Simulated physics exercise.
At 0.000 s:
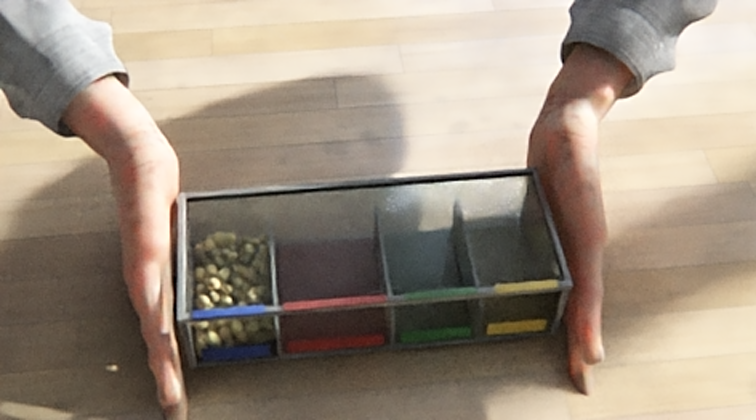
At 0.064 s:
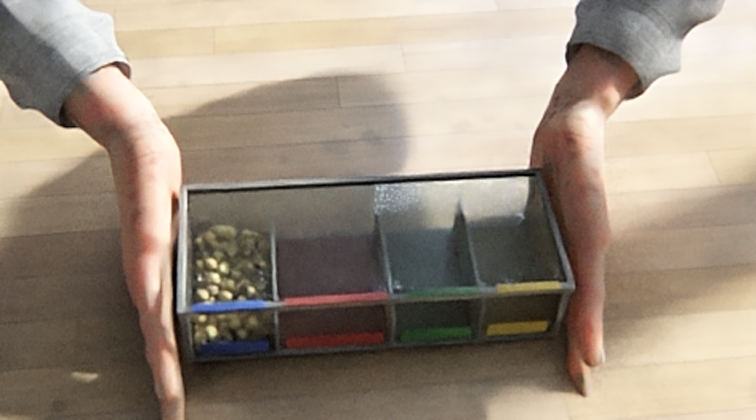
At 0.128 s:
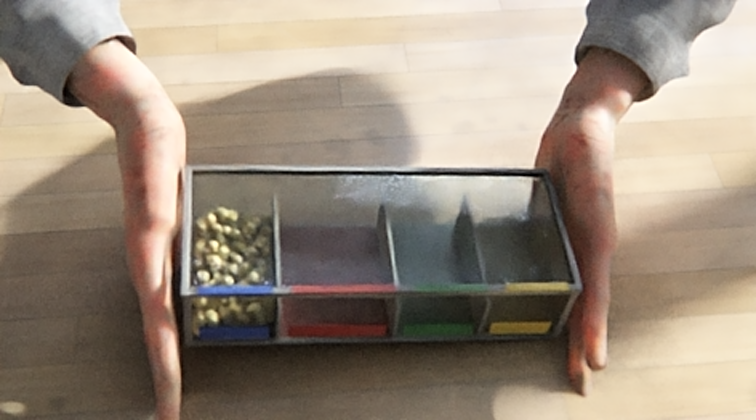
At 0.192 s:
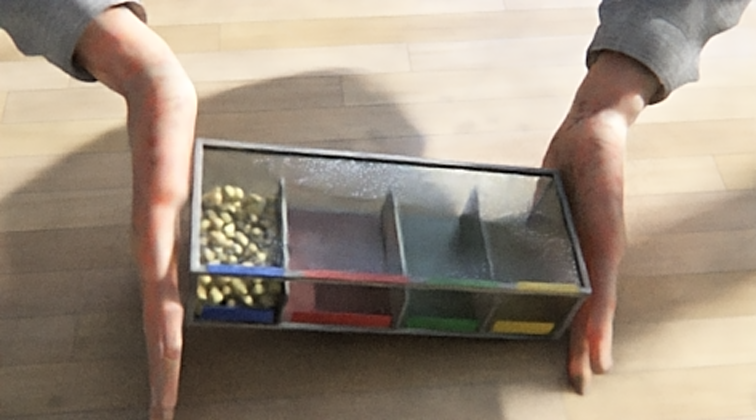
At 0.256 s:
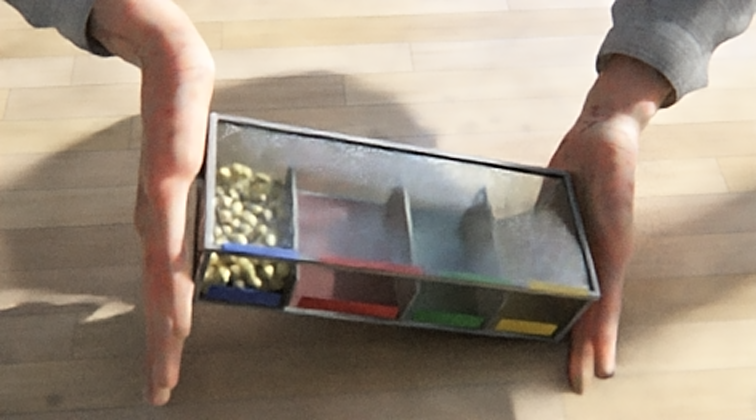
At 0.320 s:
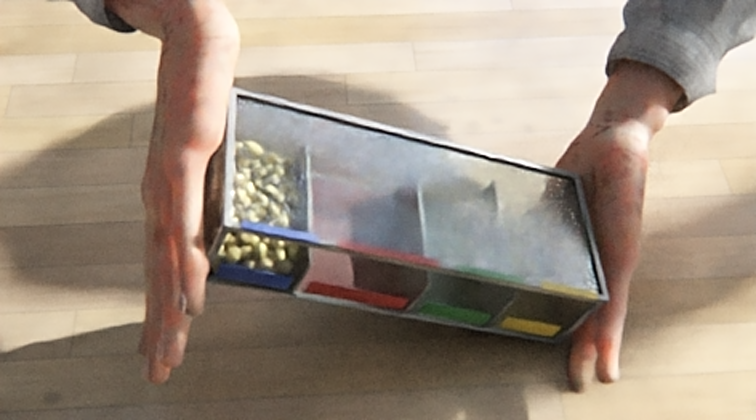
Two hands in grey sleeves hold a clear-lidded box by its ends above a pale wooden floor, seen from above in bright light with soft shadows. Its four compartments are marked blue, red, green and yellow from left to right, with pale beans only in the blue one. The hands keep the box nearly level, then raise its left end, tilting it down to the right with increasing speed.
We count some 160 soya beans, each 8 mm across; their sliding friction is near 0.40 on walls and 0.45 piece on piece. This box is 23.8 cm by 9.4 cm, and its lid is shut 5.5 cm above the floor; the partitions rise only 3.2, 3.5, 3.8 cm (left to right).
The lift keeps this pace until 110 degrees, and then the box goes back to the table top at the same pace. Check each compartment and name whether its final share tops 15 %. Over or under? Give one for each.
Red under; blue under; green under; yellow over.
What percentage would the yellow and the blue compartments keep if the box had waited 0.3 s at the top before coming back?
Result - yellow: 100 %, blue: 0 %.
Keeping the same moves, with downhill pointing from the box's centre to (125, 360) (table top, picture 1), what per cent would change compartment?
About 0 per cent.
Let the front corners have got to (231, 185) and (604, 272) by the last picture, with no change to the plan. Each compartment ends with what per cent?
That leaves red with 0 percent, blue with 0, green with 35 and yellow with 65 percent.
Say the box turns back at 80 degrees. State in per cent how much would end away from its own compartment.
Estimate: Around 45 %.
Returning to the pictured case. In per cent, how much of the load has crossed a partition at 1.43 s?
About 80 per cent.
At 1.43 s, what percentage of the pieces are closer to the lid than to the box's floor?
Close to 100 in a hundred.
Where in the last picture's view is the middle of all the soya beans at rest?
Centre at rest, approx.: (512, 287) px.
Then, at 1.43 s, tilt 109 degrees; red 40 %, blue 20 %, green 15 %, yellow 30 %.
After 2.17 s, tilt 48 degrees; green 10 %, yellow 90 %.
After 2.93 s, tilt 0 degrees; green 10 %, yellow 90 %.
At rest (3.6 s), red 0 %, blue 0 %, green 10 %, yellow 90 %.
